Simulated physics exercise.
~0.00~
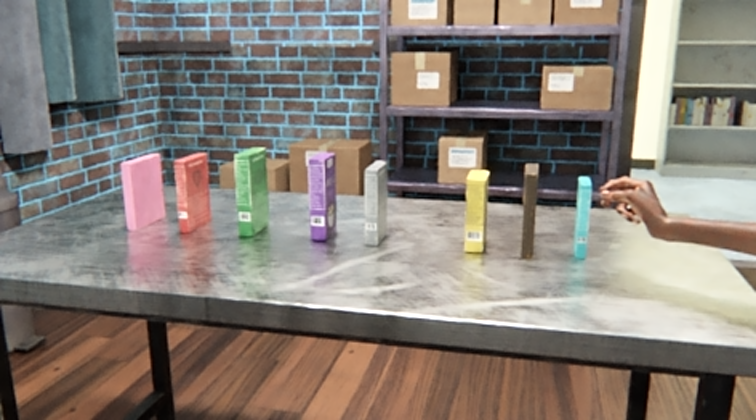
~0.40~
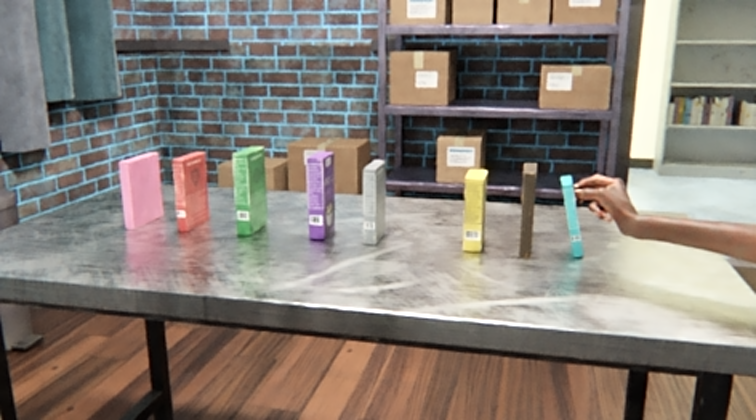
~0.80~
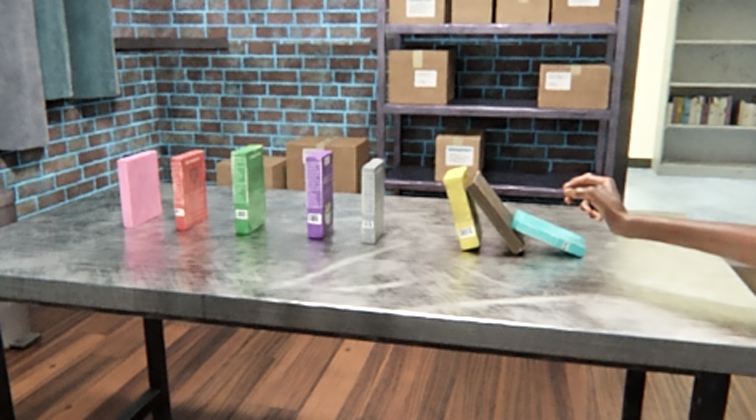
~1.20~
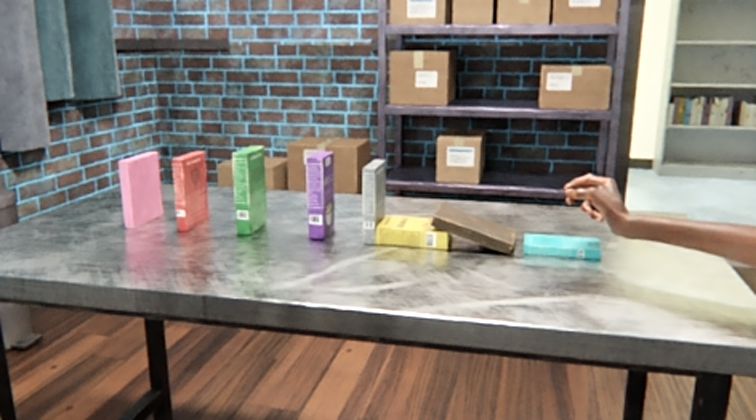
A hand tips the turquoise packet left, toppling the black block and yellow packet beyond it.
